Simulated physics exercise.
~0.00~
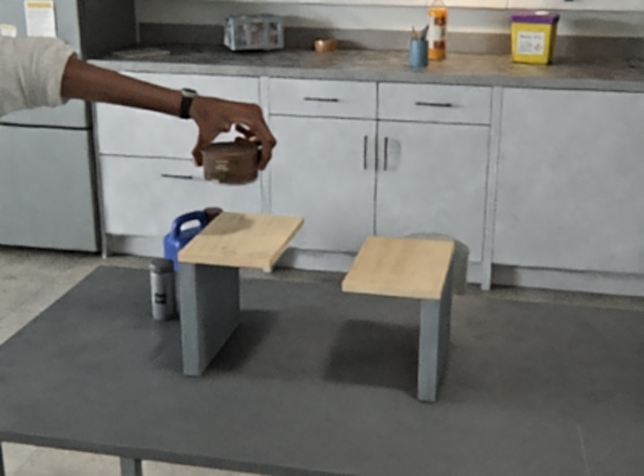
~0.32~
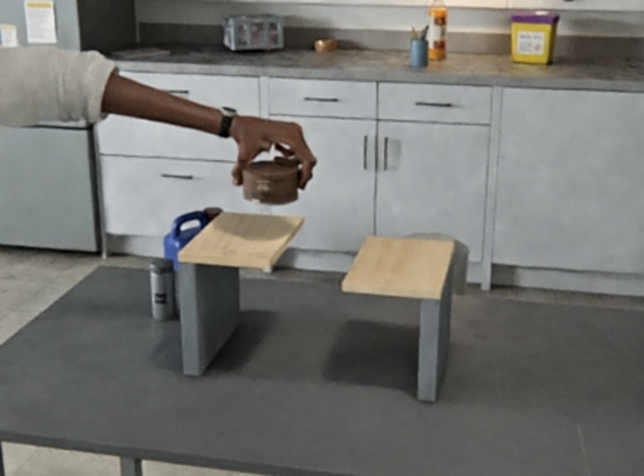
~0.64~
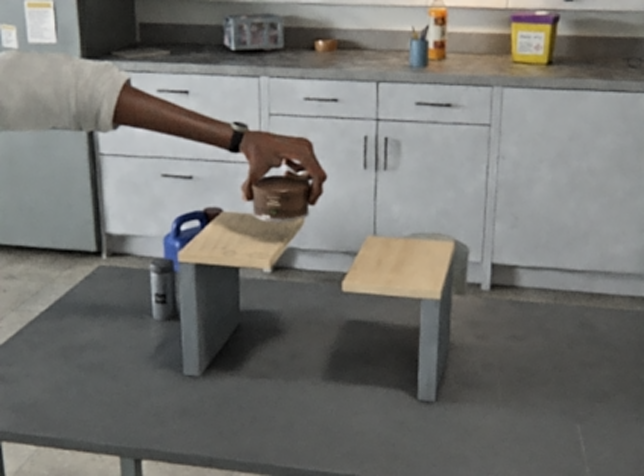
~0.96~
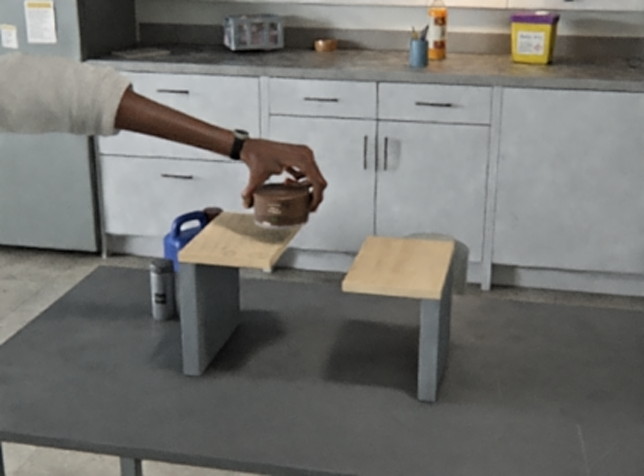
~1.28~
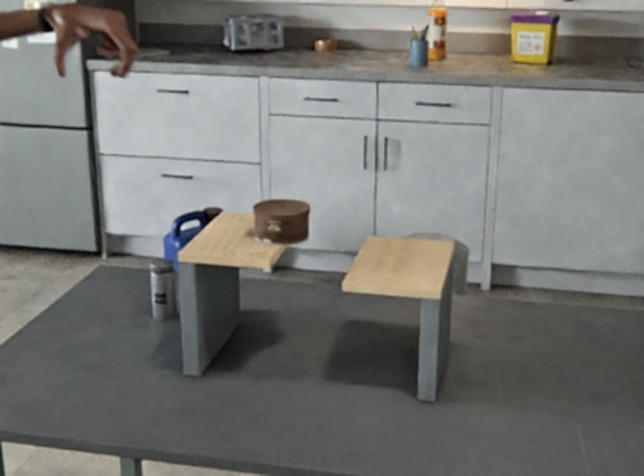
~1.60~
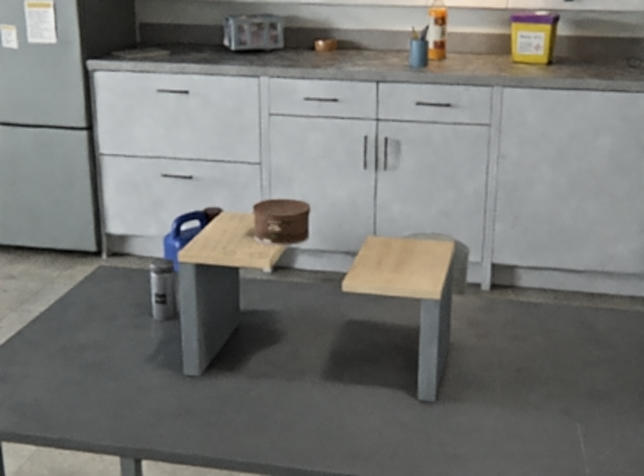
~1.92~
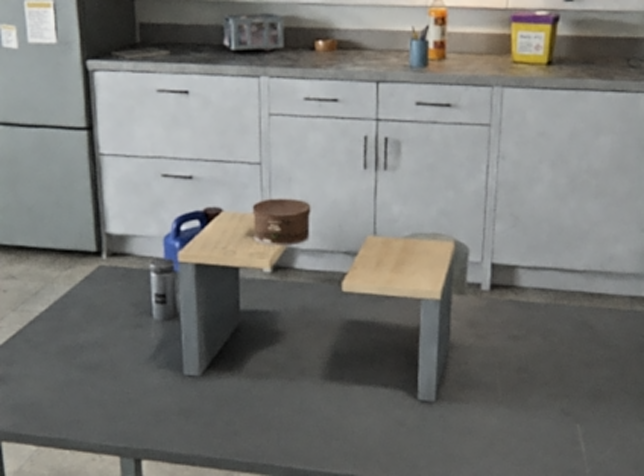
An arm in a pale sleeve with a dark wristband reaches in from the left, holding a round brown tub above a dark grey table in a kitchen or workroom, seen from the front and slightly above. Two light wooden ledges on grey uprights stand with a gap between them, and a grey shaker stands beside a blue jug at the left. The hand carries the tub right and lowers it toward the left ledge's inner edge. It lets go and withdraws to the upper left. The tub stays caught there, jutting over the gap, while the shaker remains still.
